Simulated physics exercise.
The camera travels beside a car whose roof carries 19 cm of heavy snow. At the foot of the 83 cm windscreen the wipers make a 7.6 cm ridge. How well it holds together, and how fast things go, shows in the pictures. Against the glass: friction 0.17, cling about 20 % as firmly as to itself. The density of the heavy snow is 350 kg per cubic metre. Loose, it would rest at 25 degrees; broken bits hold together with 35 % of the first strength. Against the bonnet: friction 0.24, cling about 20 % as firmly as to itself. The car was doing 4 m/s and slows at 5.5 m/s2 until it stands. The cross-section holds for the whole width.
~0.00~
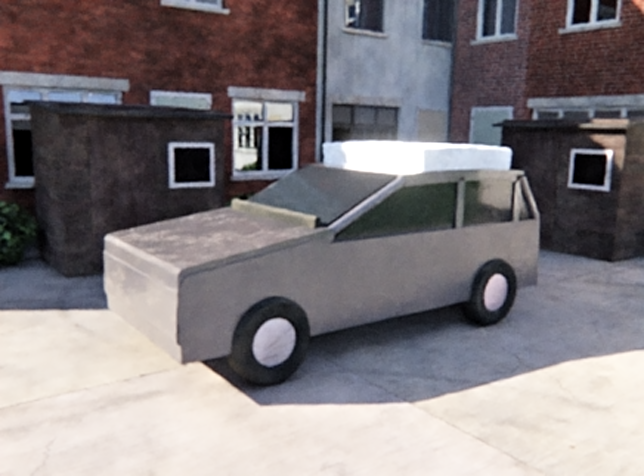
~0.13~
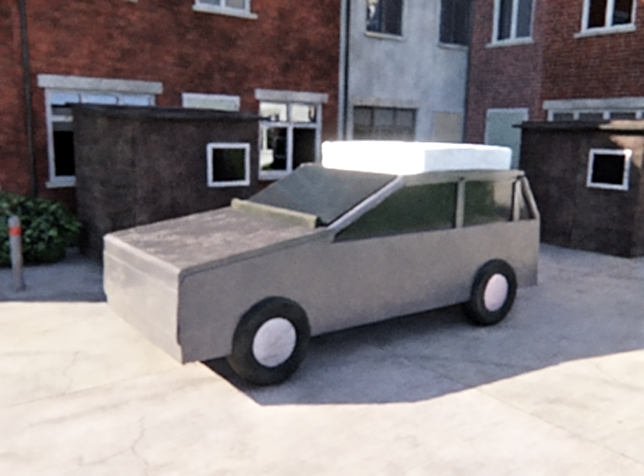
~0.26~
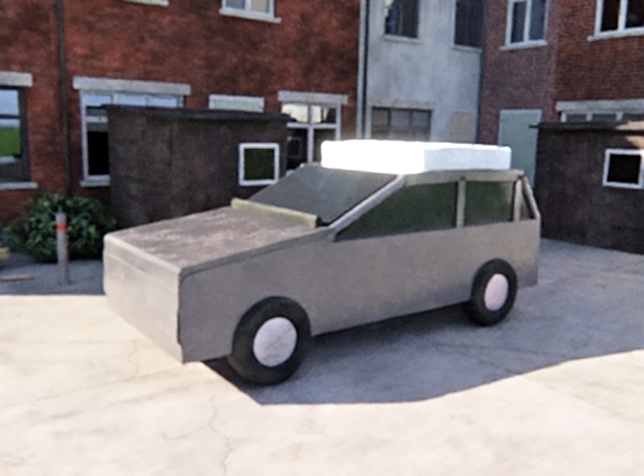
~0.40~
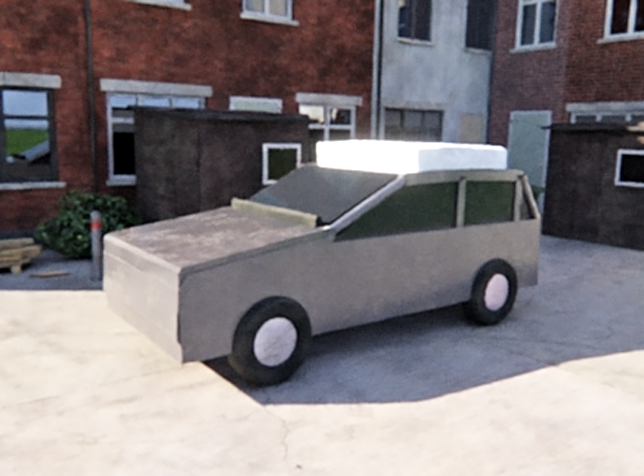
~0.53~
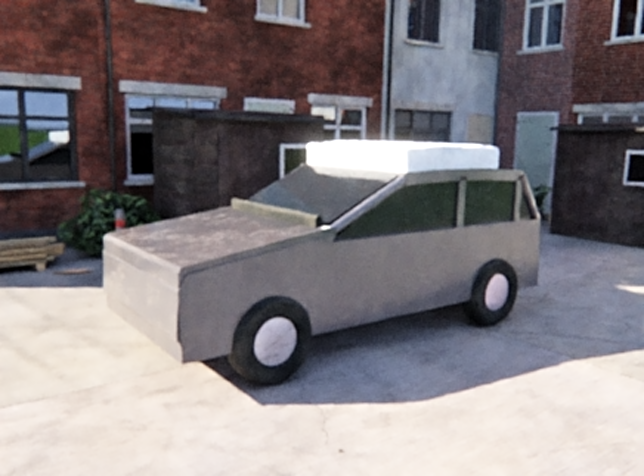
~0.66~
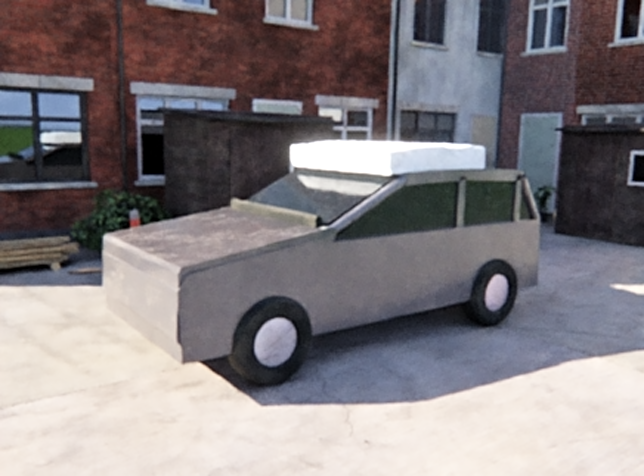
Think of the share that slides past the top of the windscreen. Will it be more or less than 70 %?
Expect more than 70 %.
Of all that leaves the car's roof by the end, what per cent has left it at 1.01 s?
About 80 %.
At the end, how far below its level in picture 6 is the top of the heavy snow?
About 25 cm.
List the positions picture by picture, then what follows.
The first frame shows foremost bit of the heavy snow at (423, 153).
The second frame shows foremost bit of the heavy snow at (423, 153).
The third frame shows foremost bit of the heavy snow at (423, 152), its middle shifted 1.3 cm.
The fourth frame shows foremost bit of the heavy snow at (418, 153), its middle shifted 7.0 cm.
The fifth frame shows foremost bit of the heavy snow at (407, 153), its middle shifted 19 cm.
The sixth frame shows foremost bit of the heavy snow at (389, 156), its middle shifted 37 cm, 13 % of it past the top of the windscreen, in one piece.
After 1.01 s, 24 % of the snow is on the roof, 66 % on the glass, 10 % on the bonnet and none has gone off the nose.
After 1.41 s, none of the snow is on the roof, 41 % on the glass, 59 % on the bonnet and none has gone off the nose.
After 1.82 s, none of the snow is on the roof, 32 % on the glass, 62 % on the bonnet and 6 % has gone off the nose.
After 2.23 s, none of the snow is on the roof, 32 % on the glass, 51 % on the bonnet and 17 % has gone off the nose.
After 3.10 s, none of the snow is on the roof, 32 % on the glass, 43 % on the bonnet and 25 % has gone off the nose.
